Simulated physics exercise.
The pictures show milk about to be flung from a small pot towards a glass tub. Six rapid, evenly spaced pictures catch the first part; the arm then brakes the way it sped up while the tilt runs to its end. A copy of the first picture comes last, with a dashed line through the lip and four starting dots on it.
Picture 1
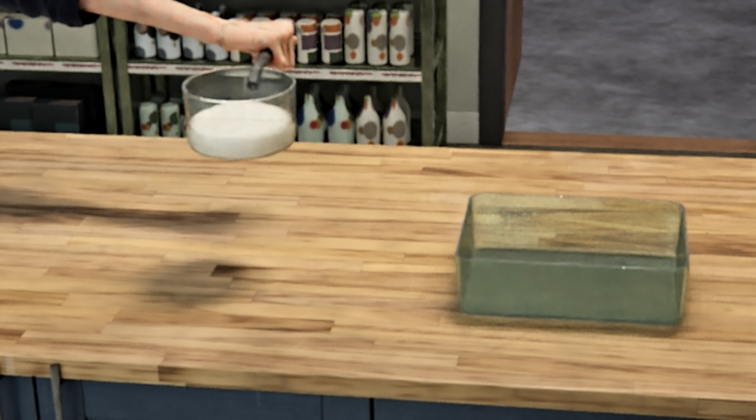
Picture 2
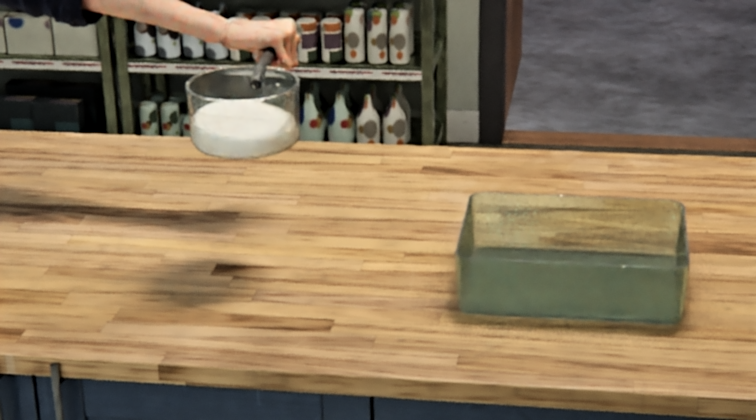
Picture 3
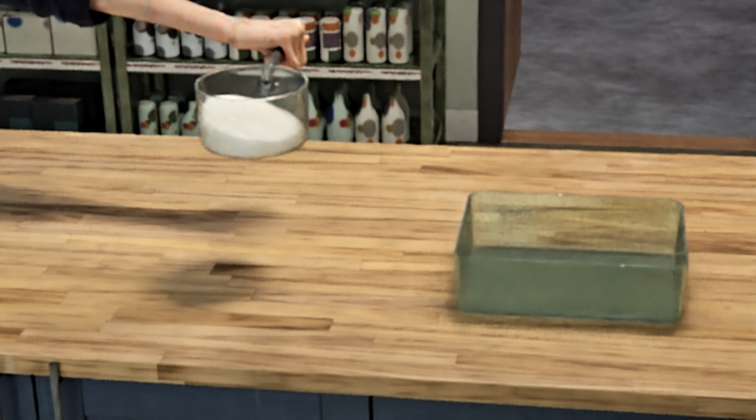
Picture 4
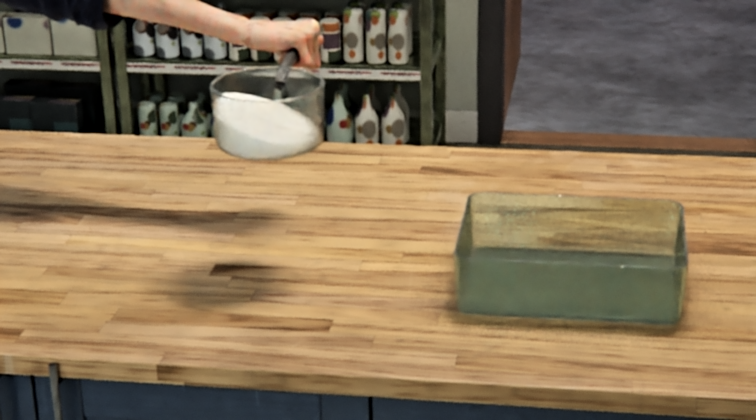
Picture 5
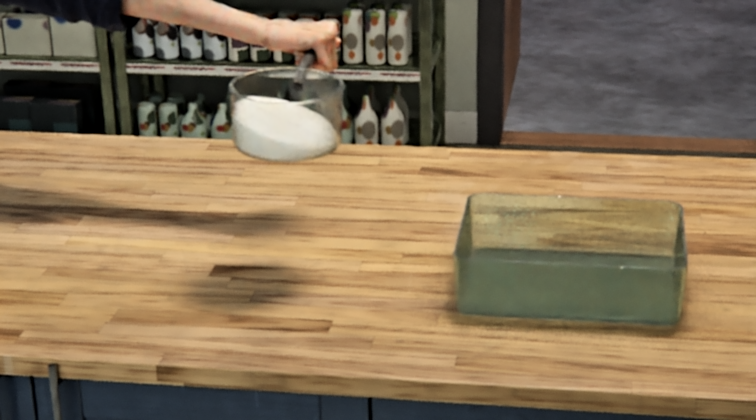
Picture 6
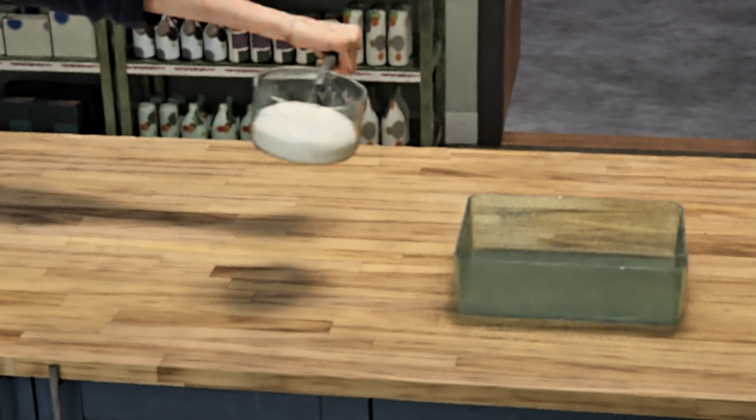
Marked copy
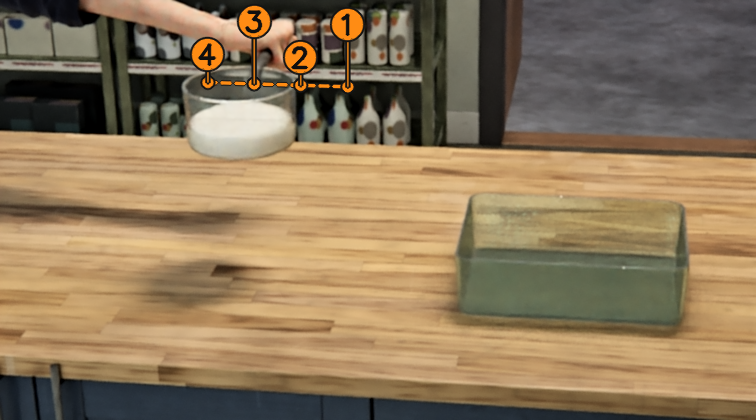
The clip opens on a hand holding a small clear pot of milk above a wooden counter, with a glass tub standing to the right. The hand carries the pot a short way rightward, the white milk sloping inside it, and then the pot tilts slightly, with all the milk still inside.
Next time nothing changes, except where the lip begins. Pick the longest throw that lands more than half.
I would pick place 1.
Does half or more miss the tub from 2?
Yes, that goes wrong.
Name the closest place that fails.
2 it is.
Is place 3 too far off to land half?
Yes, that goes wrong.
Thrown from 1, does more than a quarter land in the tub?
Yes, it does.
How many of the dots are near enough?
One.
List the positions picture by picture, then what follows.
Upright, lip at (292, 85); tub from (458, 311) to (683, 323); nothing has left yet, in the first frame.
Upright, lip at (295, 84); nothing has left yet, in the second frame.
Upright, lip at (305, 83); nothing has left yet, in the third frame.
Upright, lip at (320, 85); nothing has left yet, in the fourth frame.
Upright, lip at (340, 87); nothing has left yet, in the fifth frame.
Tipped about 9°, lip at (364, 96); nothing has left yet, in the sixth frame.
In orange, 1 at (347, 86); 2 at (300, 85); 3 at (254, 83); 4 at (207, 82).
For place 1, about 65 % lands in the tub, 26 % falls short and 9 % goes beside or beyond.
For place 2, about 31 % lands in the tub, 64 % falls short and 4 % goes beside or beyond.
For place 3, about 0 % lands in the tub, 99 % falls short.
For place 4, about 0 % lands in the tub, 100 % falls short.
